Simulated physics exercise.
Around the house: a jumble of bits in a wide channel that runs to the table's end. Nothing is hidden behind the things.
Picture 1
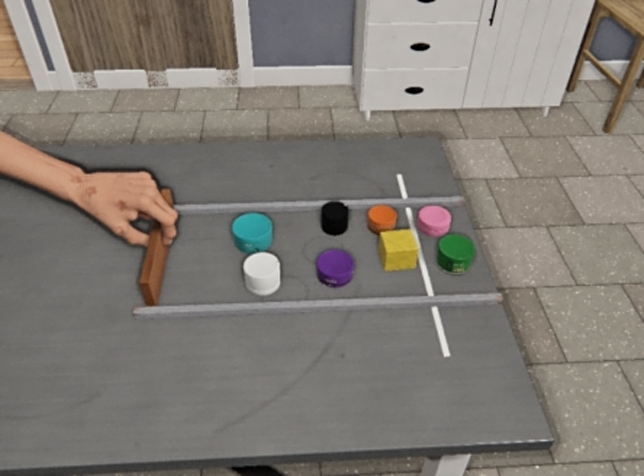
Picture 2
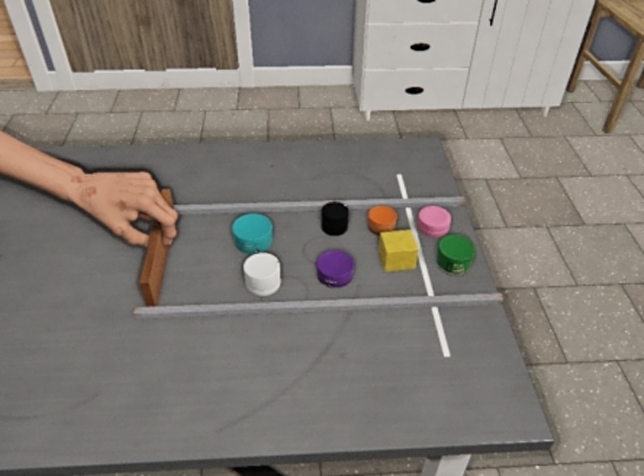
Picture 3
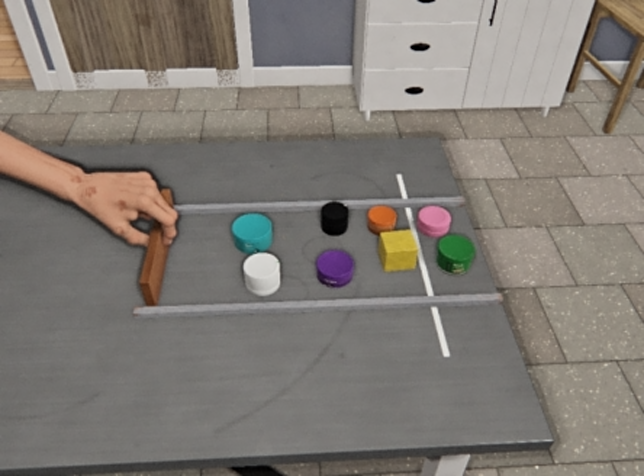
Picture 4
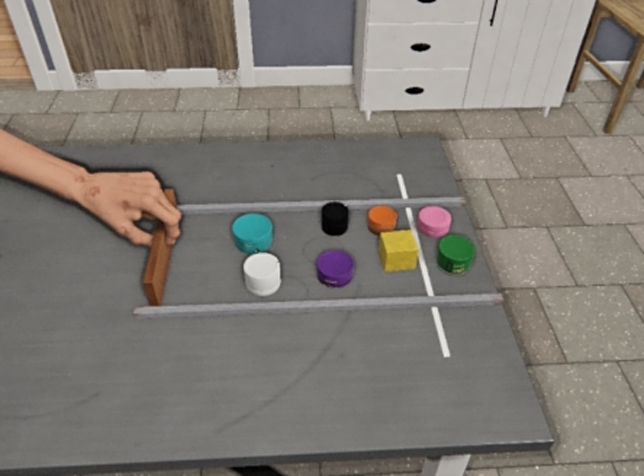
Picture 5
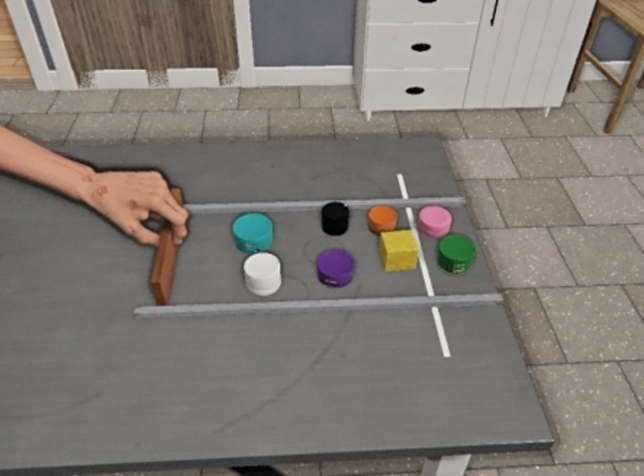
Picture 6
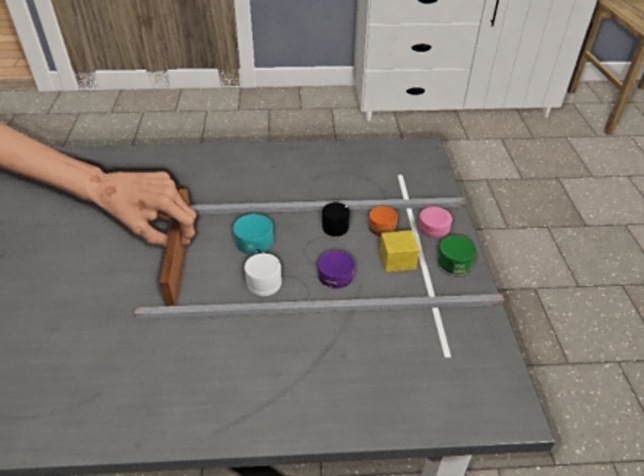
A hand slid a wooden board slightly to the right between two rails on a gray table, while the colorful tubs, lids and yellow block ahead of it stayed basically where they were.
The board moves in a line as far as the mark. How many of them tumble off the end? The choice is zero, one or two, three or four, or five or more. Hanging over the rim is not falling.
In the end the number that fall off is one or two.
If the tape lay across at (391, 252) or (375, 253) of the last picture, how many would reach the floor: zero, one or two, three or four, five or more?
The falls would be no fall at all; none at all.
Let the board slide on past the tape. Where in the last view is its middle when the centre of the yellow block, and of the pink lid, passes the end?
About (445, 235), and (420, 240) for the other.
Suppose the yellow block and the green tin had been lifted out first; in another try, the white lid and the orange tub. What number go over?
0 in the first case, 0 in the second.
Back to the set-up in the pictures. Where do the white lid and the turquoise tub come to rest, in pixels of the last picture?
The white lid at (448, 279), the turquoise tub at (436, 231).
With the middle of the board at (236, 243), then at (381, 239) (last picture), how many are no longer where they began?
First 1, then 8.
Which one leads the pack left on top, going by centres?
The pink lid ends nearest.
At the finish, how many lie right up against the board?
That makes 3.
Early on, none off yet; green tin at rest near (456, 256); pink lid at rest near (435, 222); yellow block at rest near (399, 251).
A while later, none off yet; green tin at rest near (456, 256); pink lid at rest near (435, 222); yellow block moving near (404, 250).
Further along, none off yet; green tin travelled a little near (467, 254); pink lid travelled a little near (448, 224); yellow block travelled about its own width near (435, 240).
Finally, the number that fall off is one or two; lost, green tin.
